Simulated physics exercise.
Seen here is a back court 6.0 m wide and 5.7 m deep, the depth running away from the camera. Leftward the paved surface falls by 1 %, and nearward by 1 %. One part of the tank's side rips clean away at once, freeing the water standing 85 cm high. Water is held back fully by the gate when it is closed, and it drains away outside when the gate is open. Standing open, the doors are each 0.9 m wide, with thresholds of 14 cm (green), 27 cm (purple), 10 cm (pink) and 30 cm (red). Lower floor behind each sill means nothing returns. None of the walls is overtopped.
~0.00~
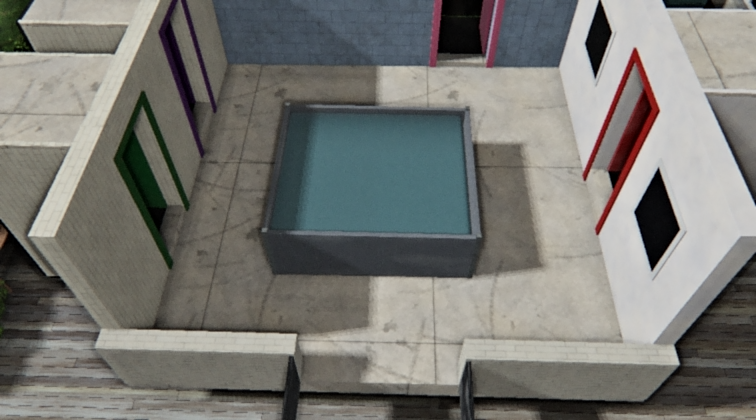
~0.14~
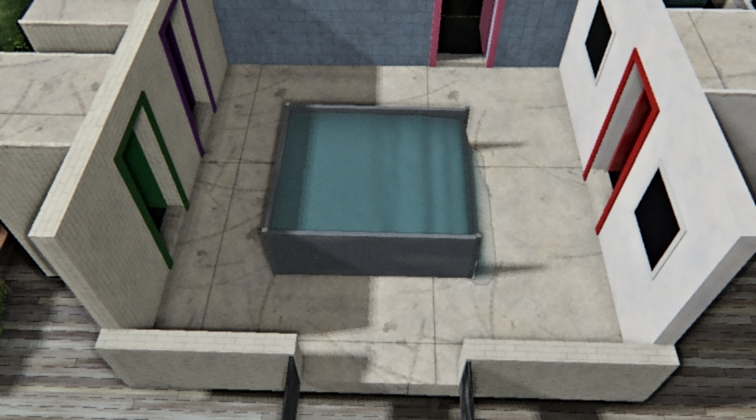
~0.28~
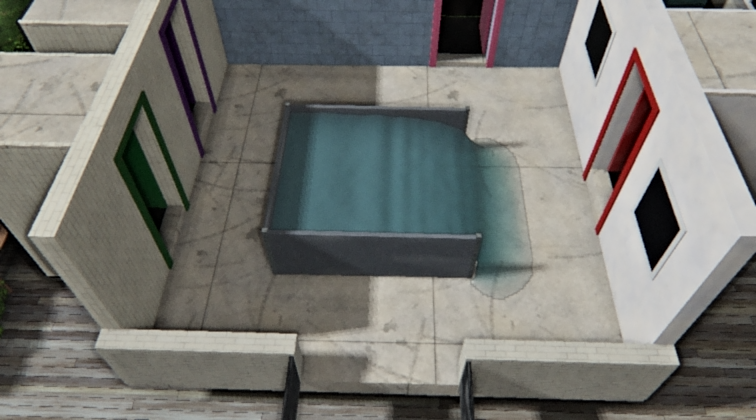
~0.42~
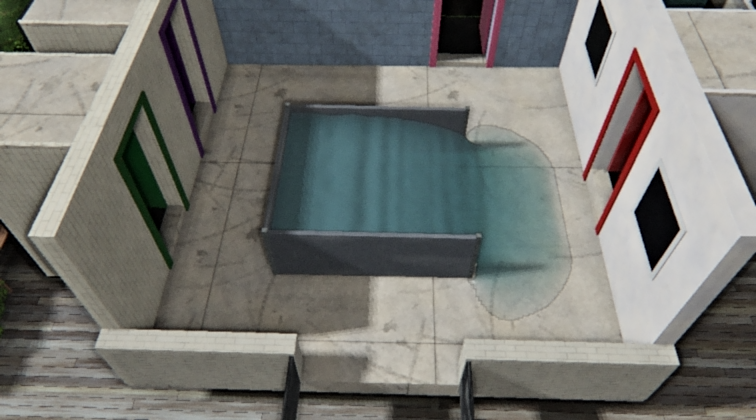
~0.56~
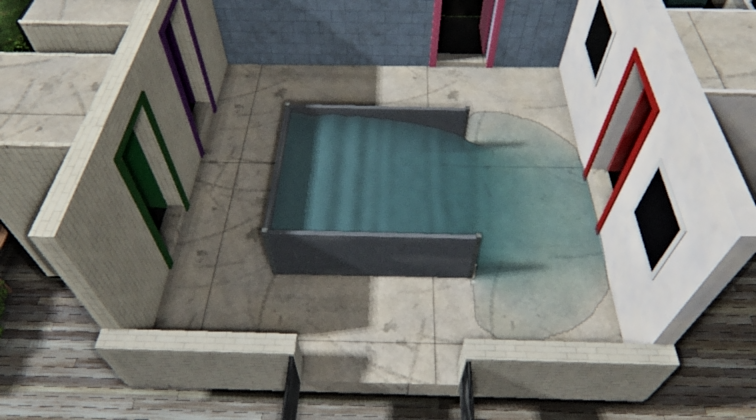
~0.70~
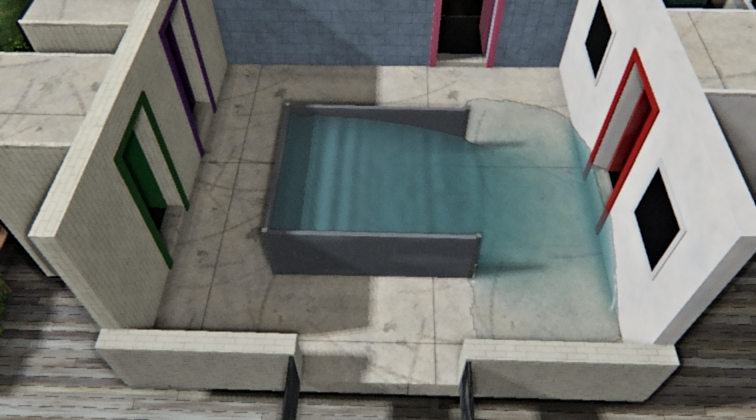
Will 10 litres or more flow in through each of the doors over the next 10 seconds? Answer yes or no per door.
Green door: Yes, purple door: No, pink door: Yes, red door: Yes.
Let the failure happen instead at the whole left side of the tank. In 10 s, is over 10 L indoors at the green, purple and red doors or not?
Result: Green limit passed, purple limit passed, red limit not passed.
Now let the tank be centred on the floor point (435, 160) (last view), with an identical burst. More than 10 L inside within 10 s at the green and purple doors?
Green gets more than that, purple gets no more than that.
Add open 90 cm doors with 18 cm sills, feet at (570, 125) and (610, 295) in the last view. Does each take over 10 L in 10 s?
So the first one exceeds it, while the second one exceeds it.
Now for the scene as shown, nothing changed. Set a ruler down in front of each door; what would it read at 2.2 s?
Centimetres: Green 0 / purple 0 / pink 10 / red 51.
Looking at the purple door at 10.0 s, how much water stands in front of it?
It's some 17.5 centimetres deep.
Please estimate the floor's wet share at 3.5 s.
Close to 85 in a hundred parts are wet.
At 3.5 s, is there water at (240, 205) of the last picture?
Looks like it's not yet wet.
After 1.4 s water covers 30 % of the floor and is deepest (64 cm) near (626, 370); green door not reached, purple door not reached, pink door not reached, red door 58 cm at the sill, 92 L in.
After 2.2 s water covers 40 % of the floor and is deepest (64 cm) near (623, 356); green door not reached, purple door not reached, pink door 10 cm at the sill, 0 L in, red door 51 cm at the sill, 222 L in.
After 3.5 s water covers 85 % of the floor and is deepest (40 cm) near (157, 319); green door 9 cm at the sill, 0 L in, purple door not reached, pink door 20 cm at the sill, 30 L in, red door 26 cm at the sill, 291 L in.
After 6.0 s water covers 100 % of the floor and is deepest (33 cm) near (277, 183); green door 17 cm at the sill, 5 L in, purple door 23 cm at the sill, 0 L in, pink door 14 cm at the sill, 84 L in, red door 13 cm at the sill, 292 L in.
After 10.0 s water covers 100 % of the floor and is deepest (24 cm) near (203, 359); green door 21 cm at the sill, 63 L in, purple door 18 cm at the sill, 0 L in, pink door 5 cm at the sill, 89 L in, red door 6 cm at the sill, 292 L in.
